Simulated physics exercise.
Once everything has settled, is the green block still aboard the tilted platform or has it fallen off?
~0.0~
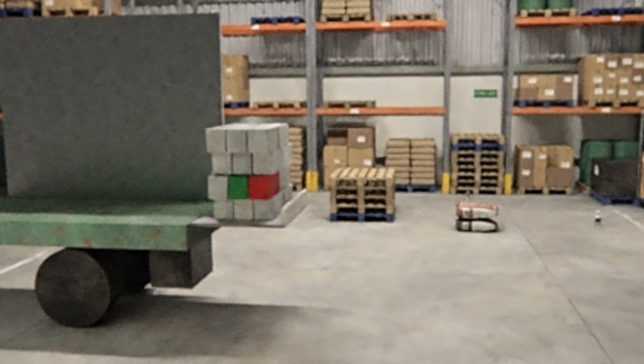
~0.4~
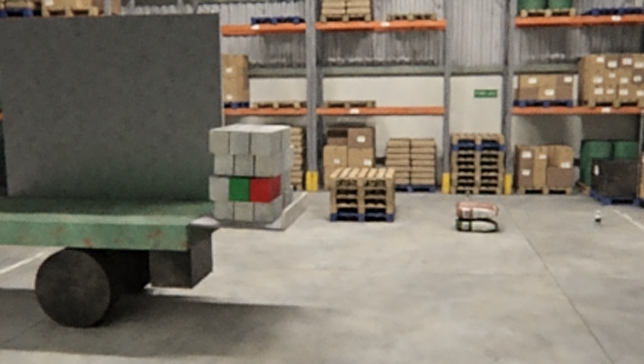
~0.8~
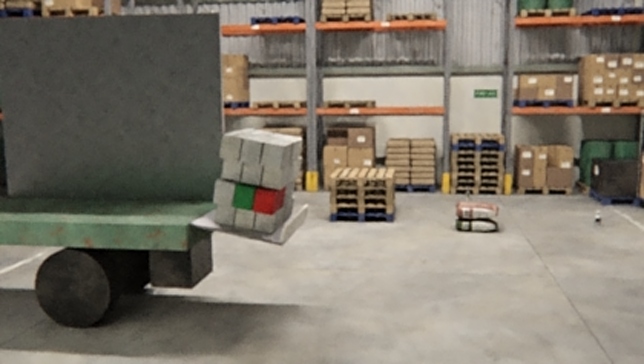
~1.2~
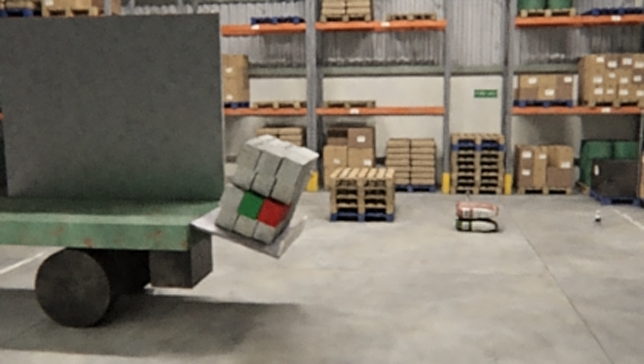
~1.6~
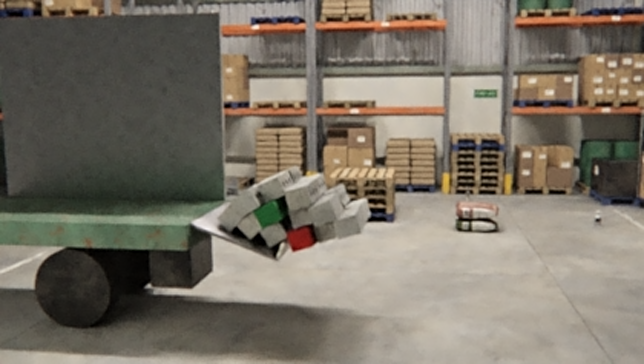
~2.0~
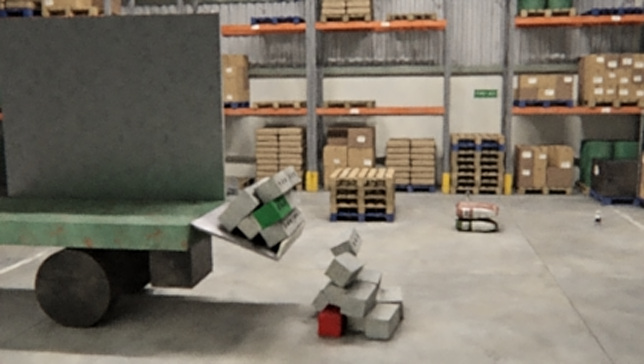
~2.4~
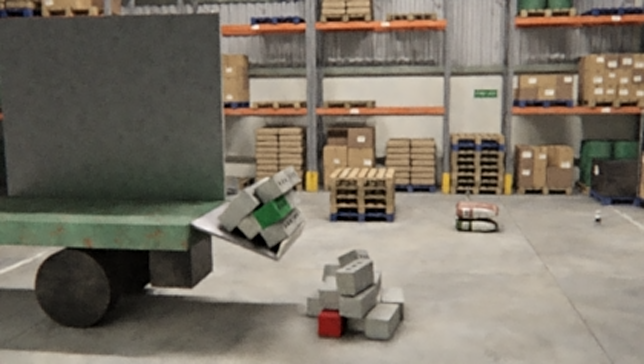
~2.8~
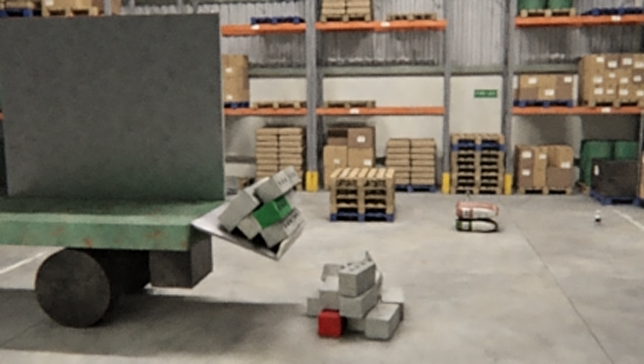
The green block is still aboard, tipped over among the other blocks left on the sloping platform.
The tail lift of a green lorry in a warehouse tilted down at its outer edge, and the stack of grey blocks on it leaned and toppled. Several, including the red one, fell into a heap on the floor, while the green one stayed aboard.
